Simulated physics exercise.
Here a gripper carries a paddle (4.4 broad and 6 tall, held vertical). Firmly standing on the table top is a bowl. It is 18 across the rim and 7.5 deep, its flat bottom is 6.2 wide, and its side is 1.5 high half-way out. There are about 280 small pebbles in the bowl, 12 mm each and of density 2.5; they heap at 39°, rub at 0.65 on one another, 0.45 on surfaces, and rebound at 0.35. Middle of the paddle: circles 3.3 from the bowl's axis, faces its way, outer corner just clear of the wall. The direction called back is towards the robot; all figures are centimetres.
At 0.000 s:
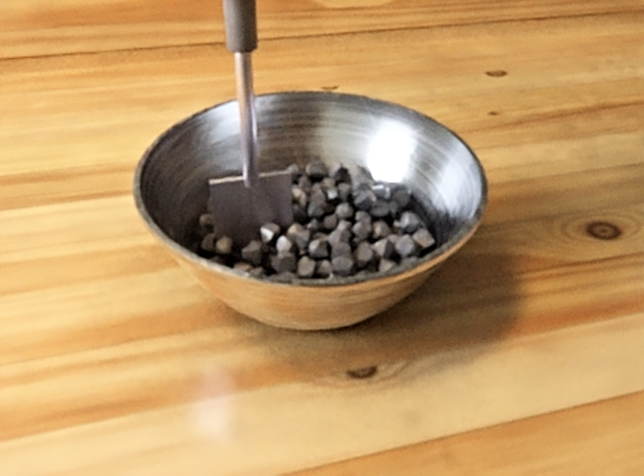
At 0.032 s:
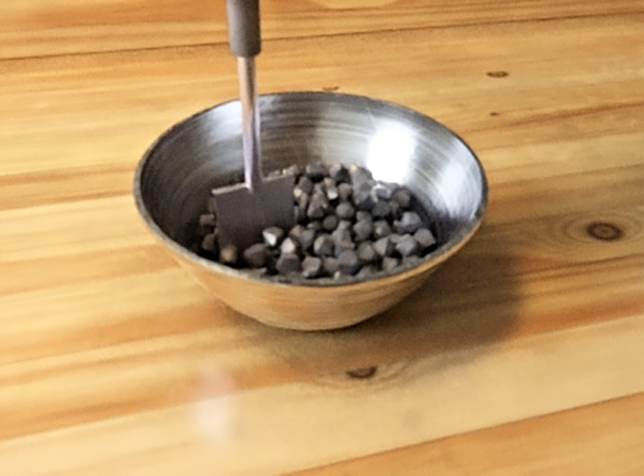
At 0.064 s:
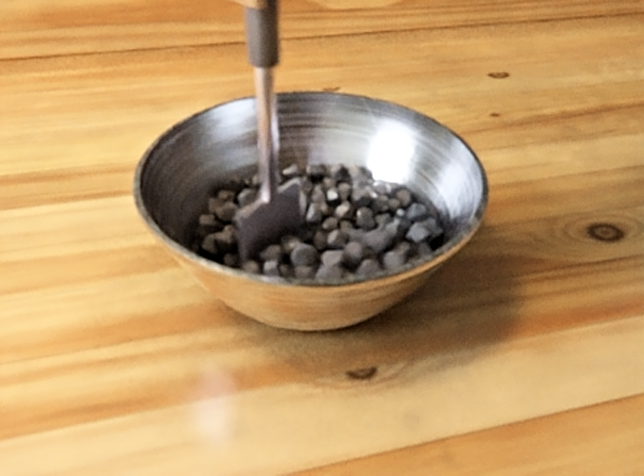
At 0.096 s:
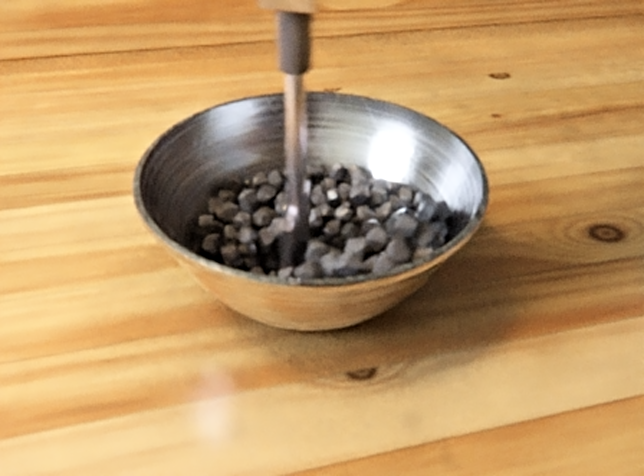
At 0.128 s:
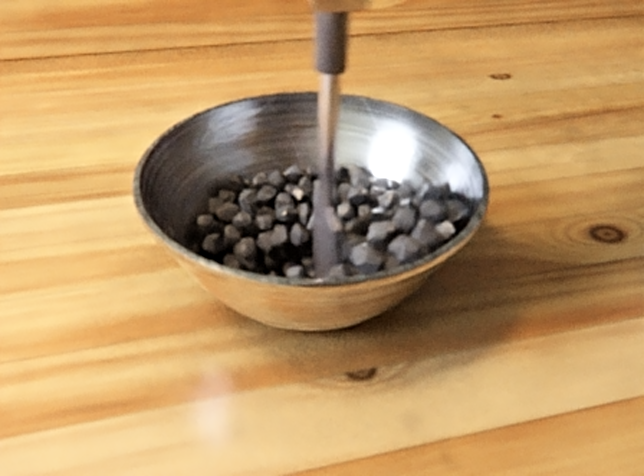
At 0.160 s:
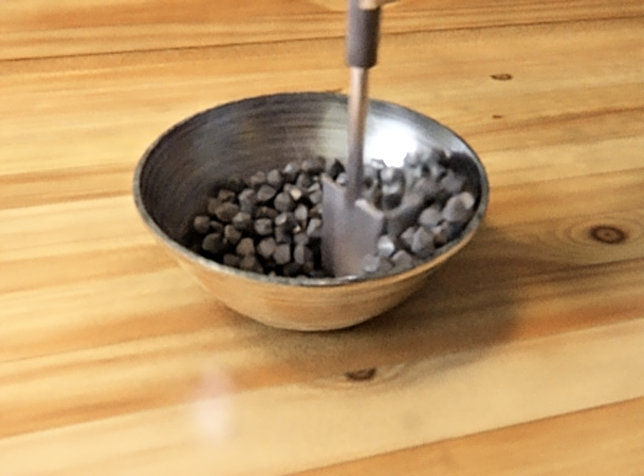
A gripper holding an upright paddle swept it from left to right through dark pebbles in a metallic bowl on a wooden table, turning the blade and pushing the pebbles up toward the right side.
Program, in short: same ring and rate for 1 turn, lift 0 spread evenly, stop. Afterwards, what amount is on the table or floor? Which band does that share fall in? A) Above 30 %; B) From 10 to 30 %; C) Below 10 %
C, below 10 %.
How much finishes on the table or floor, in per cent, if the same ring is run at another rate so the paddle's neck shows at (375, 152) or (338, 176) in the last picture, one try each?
Roughly 20 per cent on the first try and 5 per cent on the second.
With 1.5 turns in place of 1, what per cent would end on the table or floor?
Roughly 10 per cent.
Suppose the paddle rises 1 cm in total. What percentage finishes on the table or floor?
Around 10 percent of it.
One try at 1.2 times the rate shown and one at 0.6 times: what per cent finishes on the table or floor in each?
It would be about 10 and 0 percent respectively.
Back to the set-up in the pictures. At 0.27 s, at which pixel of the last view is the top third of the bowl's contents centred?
Around (356, 139).
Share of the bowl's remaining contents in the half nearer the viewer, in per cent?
Around 60 per cent of what the bowl keeps.
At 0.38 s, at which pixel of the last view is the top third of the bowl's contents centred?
I'd put it close to (229, 153).
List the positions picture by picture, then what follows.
In the first frame, the paddle neck at (250, 152), 0° round; upper third of the load around (319, 218), from x 210 to 425, top at y 170; 281 in the bowl.
In the second frame, the paddle neck at (253, 158), 11° round; upper third of the load around (319, 222), from x 210 to 425, top at y 170.
In the third frame, the paddle neck at (269, 170), 36° round; upper third of the load around (339, 231), from x 210 to 430, top at y 170.
In the fourth frame, the paddle neck at (296, 178), 63° round; upper third of the load around (362, 235), from x 210 to 440, top at y 170.
In the fifth frame, the paddle neck at (327, 178), 89° round; upper third of the load around (384, 230), from x 205 to 455, top at y 170.
In the sixth frame, the paddle neck at (355, 171), 116° round; upper third of the load around (409, 205), from x 205 to 465, top at y 155; 281 in the bowl.
After 0.27 s, 207° round, highest piece 9 above the table; 277 in the bowl, 4 in flight or on the tool.
After 0.38 s, 298° round, highest piece 9 above the table; 270 in the bowl, 4 on the table or floor, 7 in flight or on the tool.
After 0.63 s, 0° round, highest piece 8 above the table; 266 in the bowl, 15 on the table or floor.
After 1.33 s, 0° round, highest piece 8 above the table; 266 in the bowl, 15 on the table or floor.
In the end, 266 in the bowl, 15 on the table or floor. That is 5 % on the table or floor.
